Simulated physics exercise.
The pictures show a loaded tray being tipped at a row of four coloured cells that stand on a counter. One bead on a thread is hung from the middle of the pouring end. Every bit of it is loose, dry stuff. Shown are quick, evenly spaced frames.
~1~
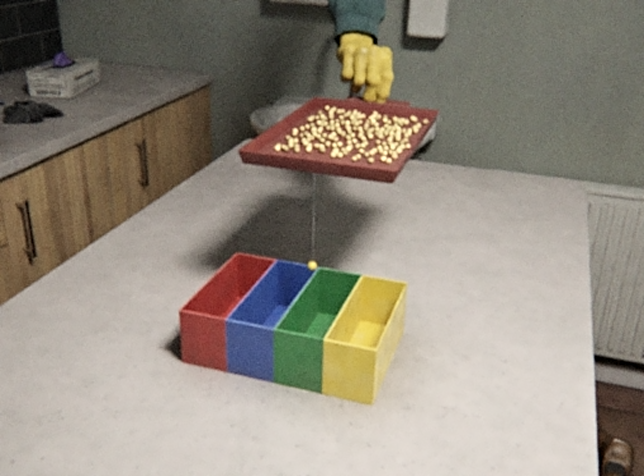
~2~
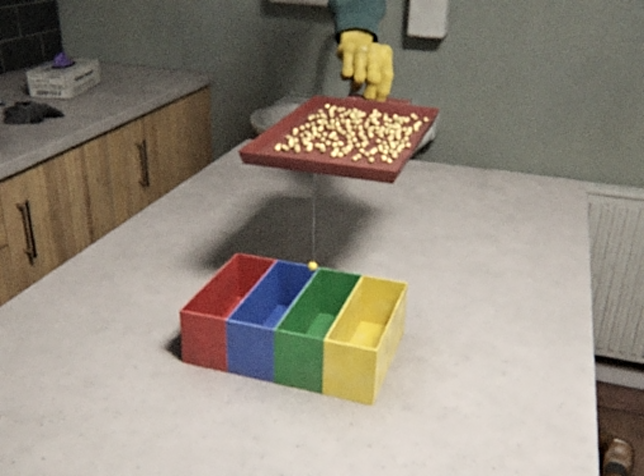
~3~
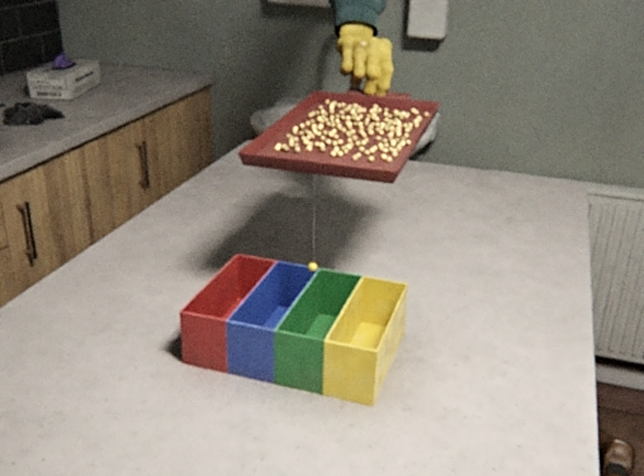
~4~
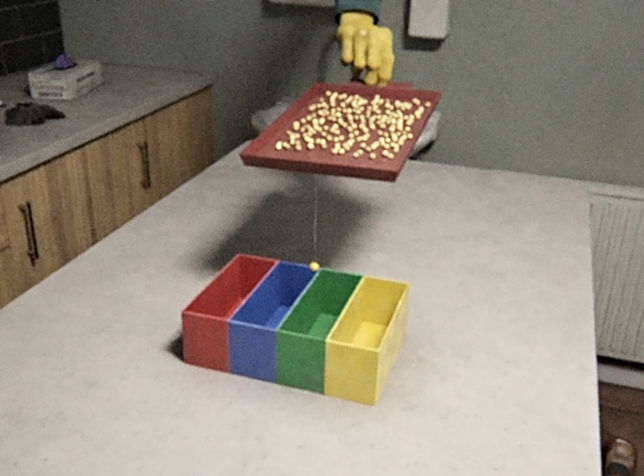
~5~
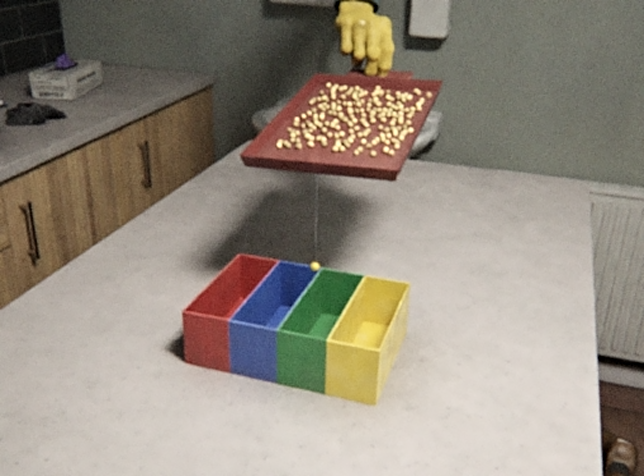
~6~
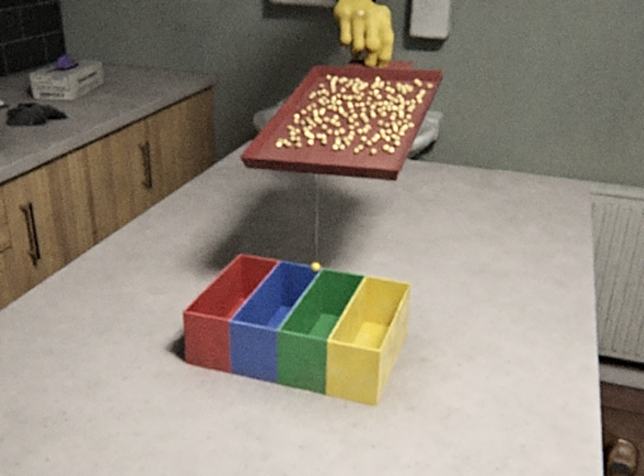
Red tray loaded with pale beans tilting gradually as a yellow-gloved hand raises its far end behind four coloured cells.
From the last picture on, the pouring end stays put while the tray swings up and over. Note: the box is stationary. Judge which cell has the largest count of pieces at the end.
Largest count: Red.
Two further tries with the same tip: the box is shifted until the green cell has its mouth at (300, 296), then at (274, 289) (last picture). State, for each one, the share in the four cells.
It comes to about 100 per cent the first time and about 100 per cent the second.
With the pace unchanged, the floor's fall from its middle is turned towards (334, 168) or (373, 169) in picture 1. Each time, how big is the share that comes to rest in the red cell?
First case: 0 %; second case: 0 %.
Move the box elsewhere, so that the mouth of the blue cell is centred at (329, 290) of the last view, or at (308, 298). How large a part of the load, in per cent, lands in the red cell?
Close to 30 in a hundred, then close to 40 in a hundred.
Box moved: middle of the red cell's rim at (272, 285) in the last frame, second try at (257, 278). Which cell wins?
The first placing favours the cell in red, while the second favours the cell in red.
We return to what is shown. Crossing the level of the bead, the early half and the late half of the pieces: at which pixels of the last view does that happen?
Earlier half at (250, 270), later half at (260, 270).
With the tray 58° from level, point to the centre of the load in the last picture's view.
Around (288, 161).
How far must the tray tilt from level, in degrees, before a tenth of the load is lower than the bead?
Somewhere near 85 degrees, I'd say.
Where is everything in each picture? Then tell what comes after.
In the first picture, corners of the pouring end at (243, 150) and (393, 169), level; middle of the load at (361, 132), soya beans; bead on its thread at (312, 266); red cell at (203, 336); blue cell at (250, 346); green cell at (299, 356); yellow cell at (349, 367).
In the second picture, corners of the pouring end at (243, 150) and (394, 170), level; middle of the load at (362, 131).
In the third picture, corners of the pouring end at (243, 152) and (393, 170), tipped barely, lowest at the left corner; middle of the load at (362, 128).
In the fourth picture, corners of the pouring end at (244, 153) and (395, 169), tipped a little, lowest at the left corner; middle of the load at (363, 122).
In the fifth picture, corners of the pouring end at (244, 154) and (395, 168), tipped a little, lowest at the left corner; middle of the load at (364, 116).
In the sixth picture, corners of the pouring end at (245, 155) and (395, 168), tipped a little, lowest at the left corner; middle of the load at (364, 110); red cell at (207, 337); blue cell at (254, 347); green cell at (302, 357); yellow cell at (353, 368).
Soon, tray tipped steeply; nearly all on the tray; a small part in the red cell; a stray few in the blue cell; a stray few falling or outside the box.
A while on, tray tipped right over; a small part on the tray; about a third in the red cell; about a quarter in the blue cell; a stray few in the green cell; about a quarter falling or outside the box.
Towards the end, tray tipped past a quarter turn; about two thirds in the red cell; about a third in the blue cell; a small part in the green cell.
Finally, tray tipped past a quarter turn; about two thirds in the red cell; about a third in the blue cell; a small part in the green cell; none in the yellow cell.
